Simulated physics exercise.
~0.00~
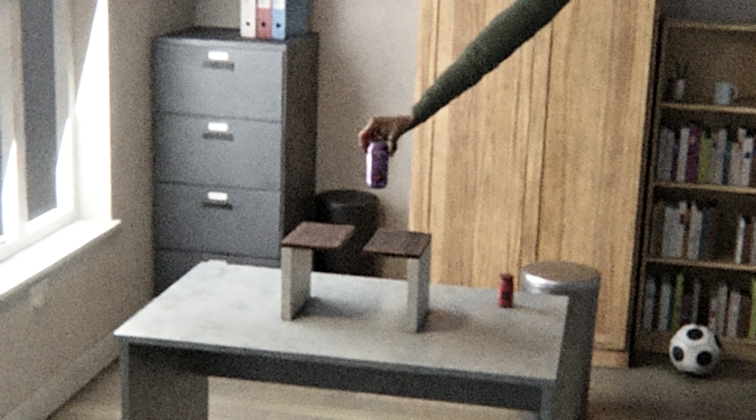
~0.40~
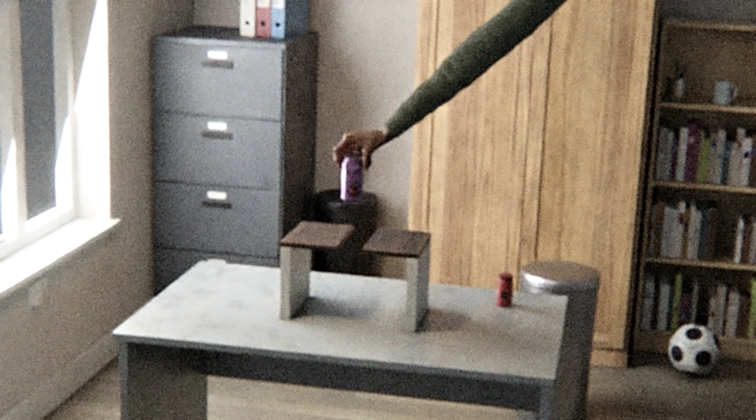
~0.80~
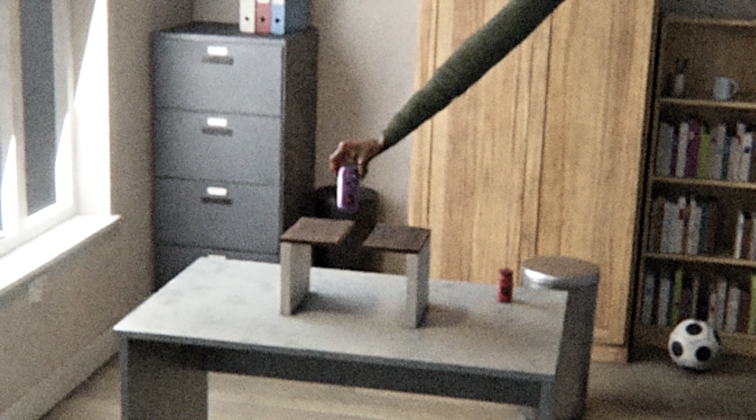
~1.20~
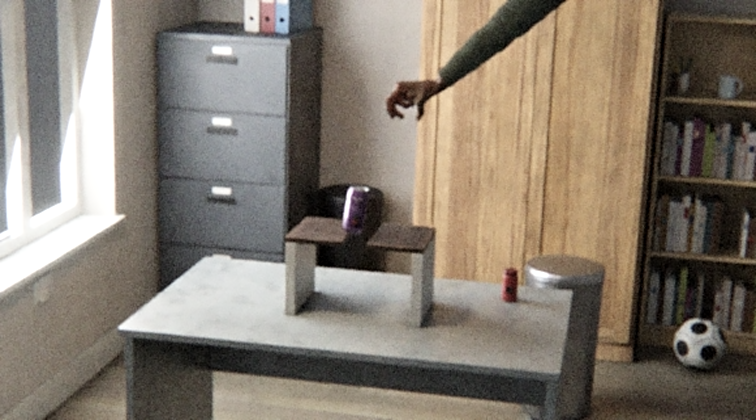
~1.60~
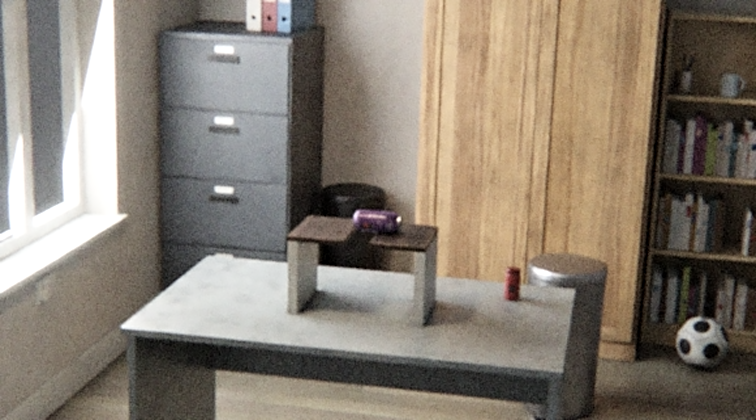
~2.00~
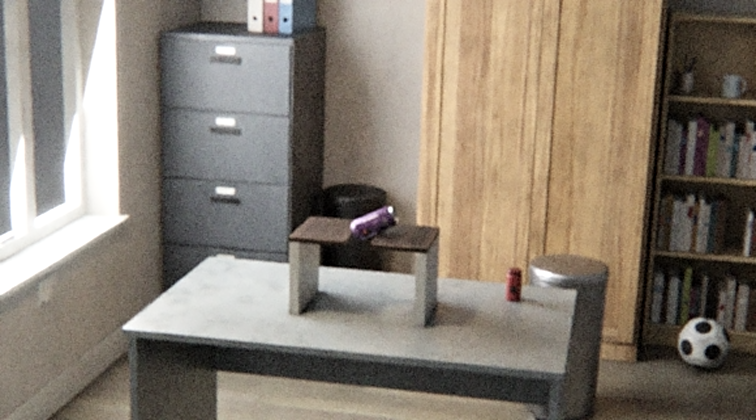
A purple can, released by a hand, tips over and lodges across the stand's gap.
